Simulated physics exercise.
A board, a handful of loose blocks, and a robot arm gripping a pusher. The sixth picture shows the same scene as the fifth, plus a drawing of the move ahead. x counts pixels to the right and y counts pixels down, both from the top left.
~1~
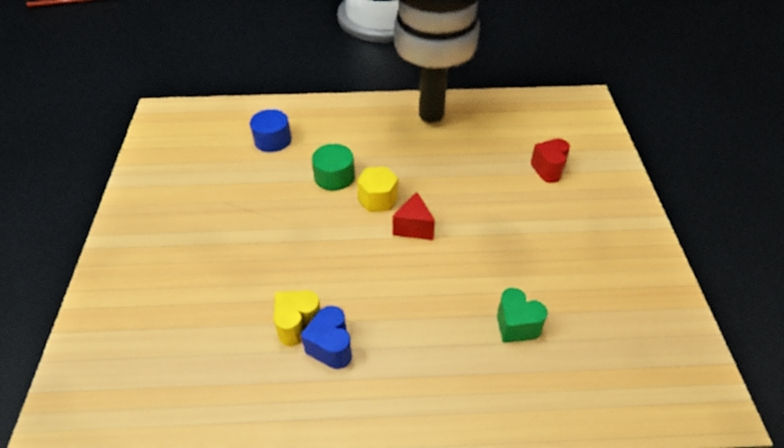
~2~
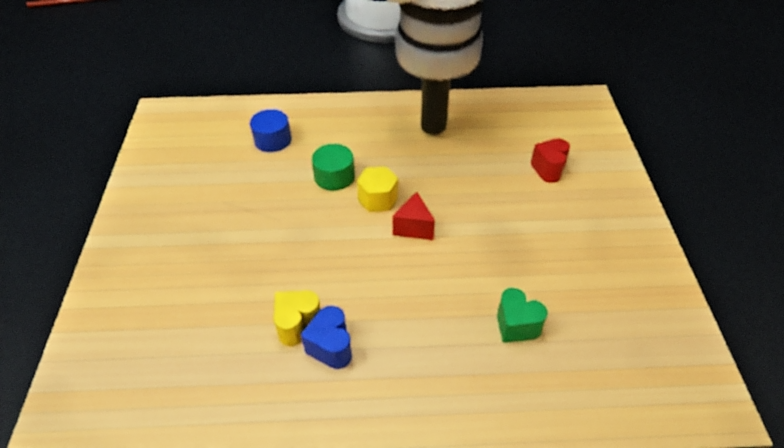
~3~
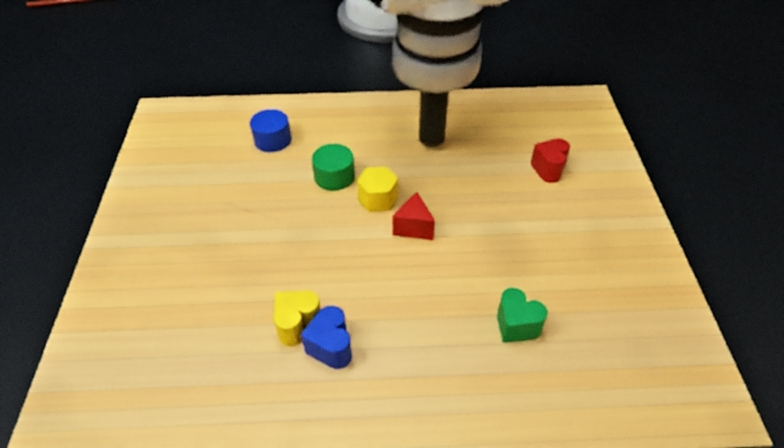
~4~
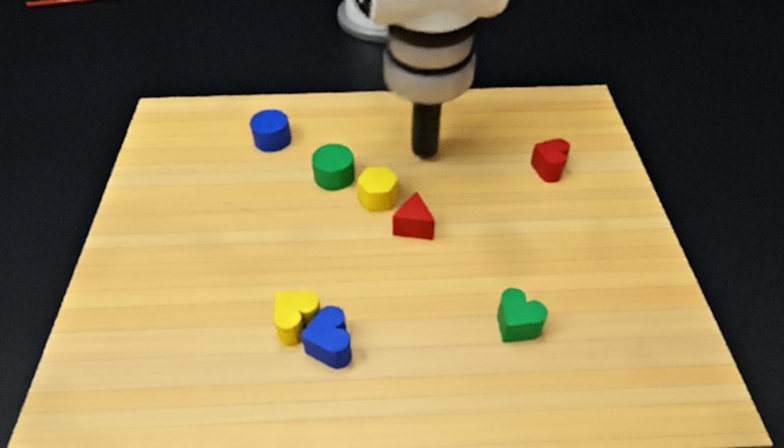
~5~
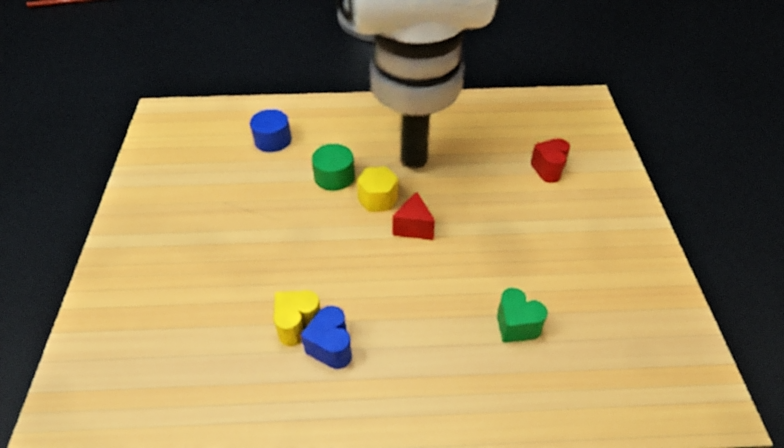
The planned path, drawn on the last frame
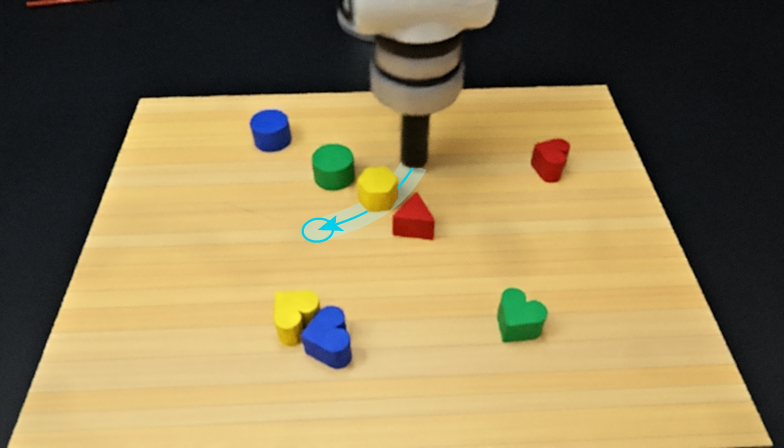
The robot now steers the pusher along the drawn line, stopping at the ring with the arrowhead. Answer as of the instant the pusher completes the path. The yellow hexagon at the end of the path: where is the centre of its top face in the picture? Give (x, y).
When the path ends, it will be at (294, 234).
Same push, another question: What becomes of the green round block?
Once the pusher is done, the green round block remains in the old spot.
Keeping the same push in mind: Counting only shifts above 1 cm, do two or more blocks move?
I believe not.
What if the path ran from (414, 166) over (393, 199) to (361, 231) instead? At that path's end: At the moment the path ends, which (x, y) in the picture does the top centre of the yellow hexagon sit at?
My estimate: (325, 207).
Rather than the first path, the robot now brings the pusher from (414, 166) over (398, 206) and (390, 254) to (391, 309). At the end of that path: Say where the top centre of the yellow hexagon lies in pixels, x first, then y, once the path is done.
It will likely be found at (363, 189).
Drawn move, from (414, 166) via (393, 192) and (361, 215), ending at (318, 230).
The first path, step by step. One third of the way, pusher (393, 186); yellow hexagon (366, 188).
Two thirds of the way, pusher (360, 209); yellow hexagon (331, 212).
At the end, pusher (317, 223); green round block still; yellow hexagon (294, 234), turned 35° anticlockwise; red triangular piece still.
